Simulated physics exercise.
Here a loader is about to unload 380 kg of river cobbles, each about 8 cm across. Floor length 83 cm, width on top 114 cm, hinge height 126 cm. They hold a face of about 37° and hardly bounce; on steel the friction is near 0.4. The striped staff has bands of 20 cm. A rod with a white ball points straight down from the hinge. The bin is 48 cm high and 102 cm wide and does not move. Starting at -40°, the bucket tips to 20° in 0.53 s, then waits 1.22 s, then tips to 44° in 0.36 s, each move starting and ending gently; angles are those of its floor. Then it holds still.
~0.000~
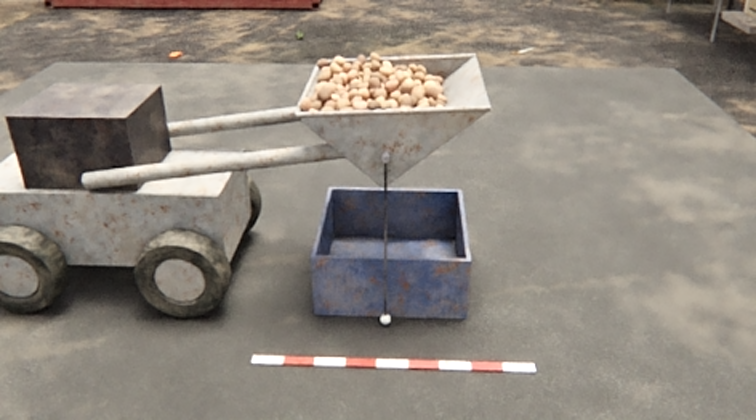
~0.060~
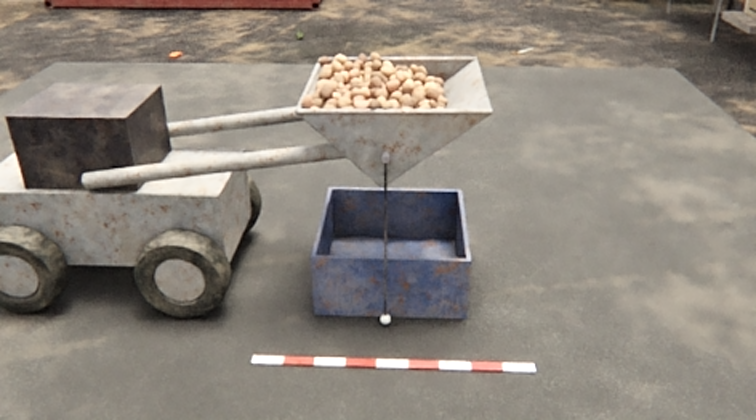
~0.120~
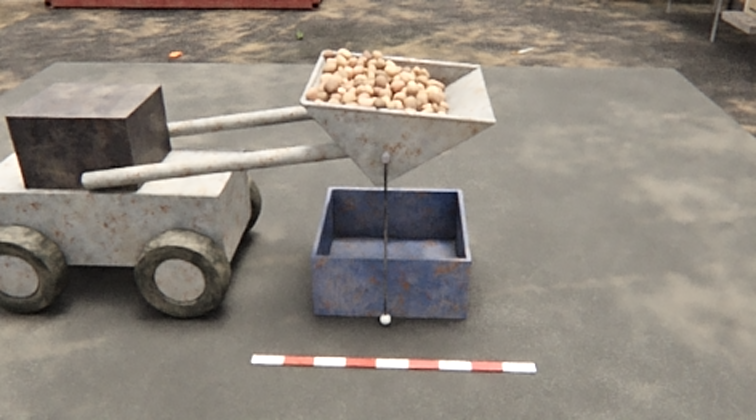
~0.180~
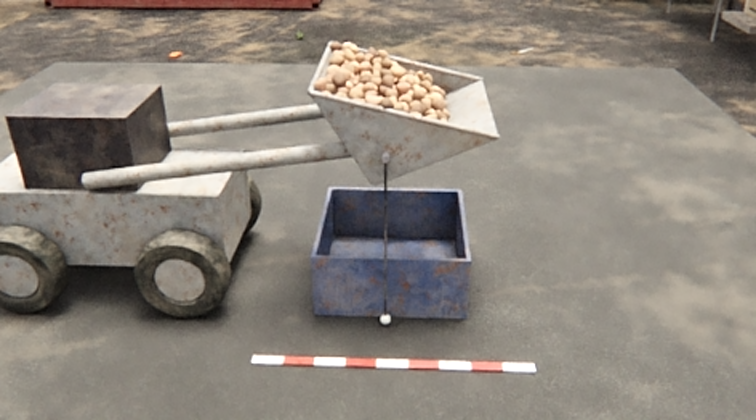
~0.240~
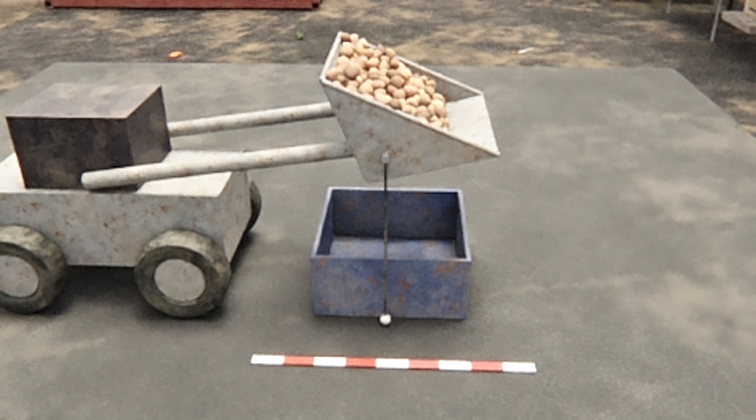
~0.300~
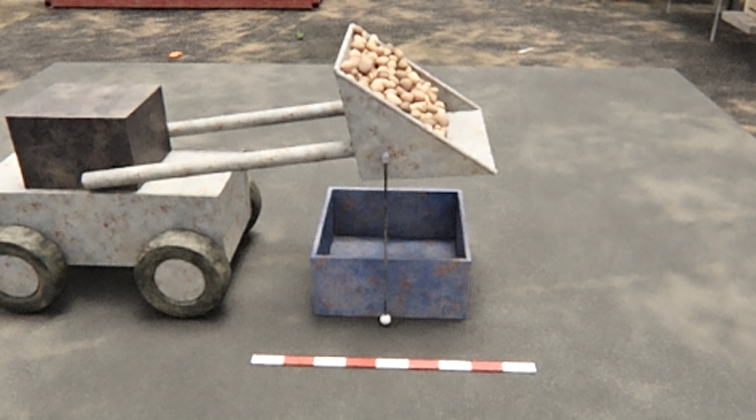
A pale, rusty bucket heaped with round stones tilted steadily to the right above a blue bin, its back edge rising and front lip lowering, while the wheeled loader holding it stayed still.
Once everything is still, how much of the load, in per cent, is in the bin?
About 5 per cent.
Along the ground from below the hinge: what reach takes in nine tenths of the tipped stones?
About 160 cm.
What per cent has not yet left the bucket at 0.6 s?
Roughly 100 per cent is still inside.
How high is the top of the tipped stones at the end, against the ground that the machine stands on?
About 26 cm above it.
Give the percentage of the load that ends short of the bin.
Near 0 in a hundred.
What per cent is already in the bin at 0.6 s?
About 0 per cent by then.
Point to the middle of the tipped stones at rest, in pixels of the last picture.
Around (530, 273).
After 0.4 s the floor is at 11°; 100 % in the bucket; the foremost stones are at (443, 138).
After 0.6 s the floor is at 20°; 99 % in the bucket, 1 % beside or beyond the bin; the foremost stones are at (477, 176).
After 2.6 s the floor is at 44°; 0 % in the bucket, 4 % in the bin, 96 % beside or beyond the bin; the foremost stones are at (703, 256).
After 5.1 s the floor is at 44°; 0 % in the bucket, 4 % in the bin, 96 % beside or beyond the bin; the foremost stones are at (703, 256).
